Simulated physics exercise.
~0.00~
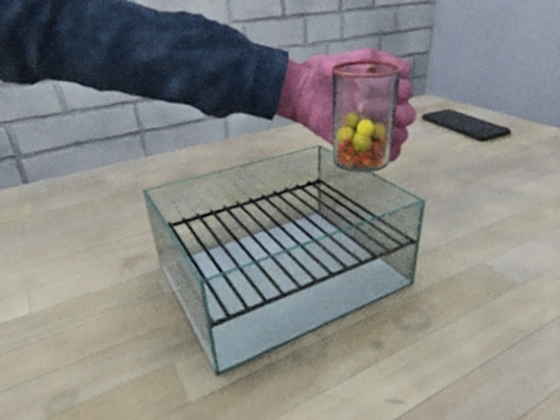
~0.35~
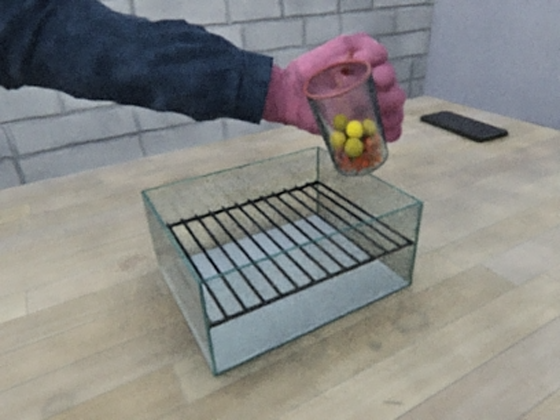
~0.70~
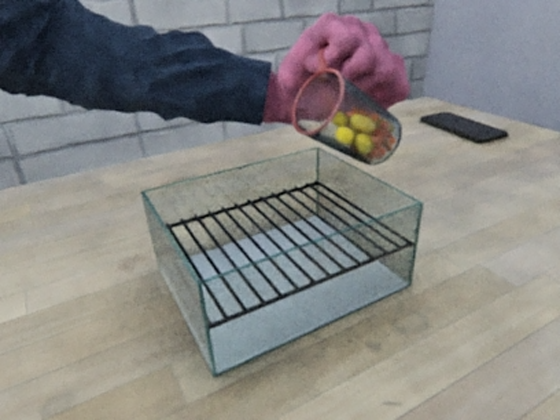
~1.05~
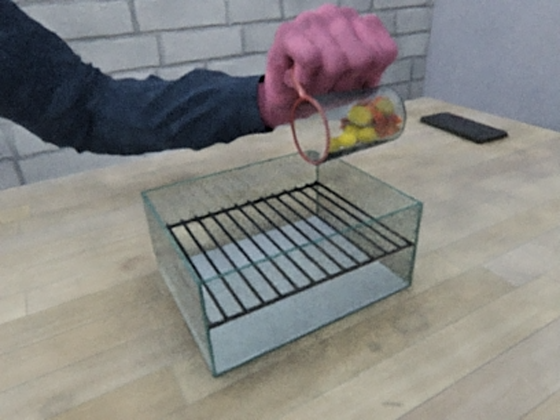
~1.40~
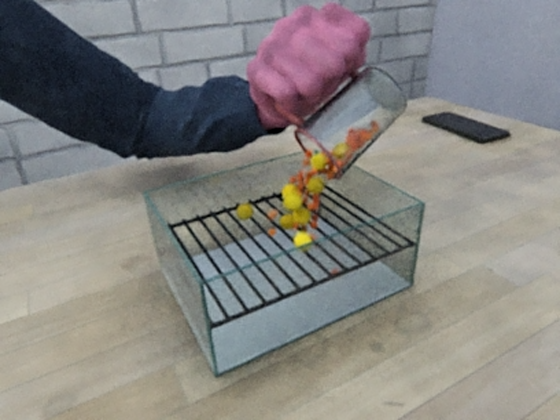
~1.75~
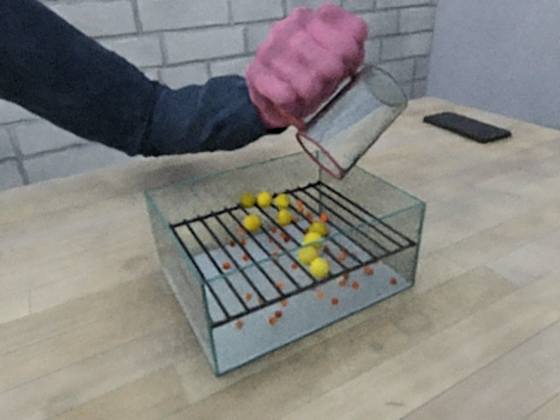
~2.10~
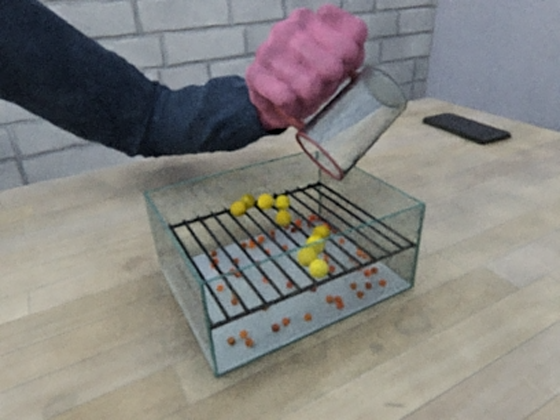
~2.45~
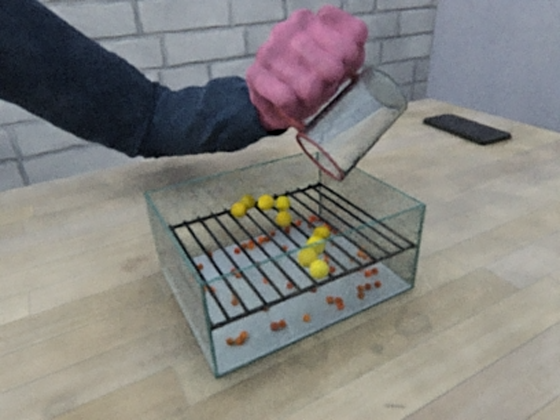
On a pale wooden table before a white brick wall, seen from slightly above with a gently swaying view, an open glass box holds a black wire rack across its middle. A pink-gloved hand in a dark sleeve holds a clear, red-rimmed cup of yellow balls and smaller orange bits above it, with a dark phone lying behind to the right. The hand tips the cup leftward onto its side, then further until everything spills out. The orange bits drop between the wires and scatter across the bottom, while the yellow balls stay resting on the rack beneath the emptied, still-tilted cup.
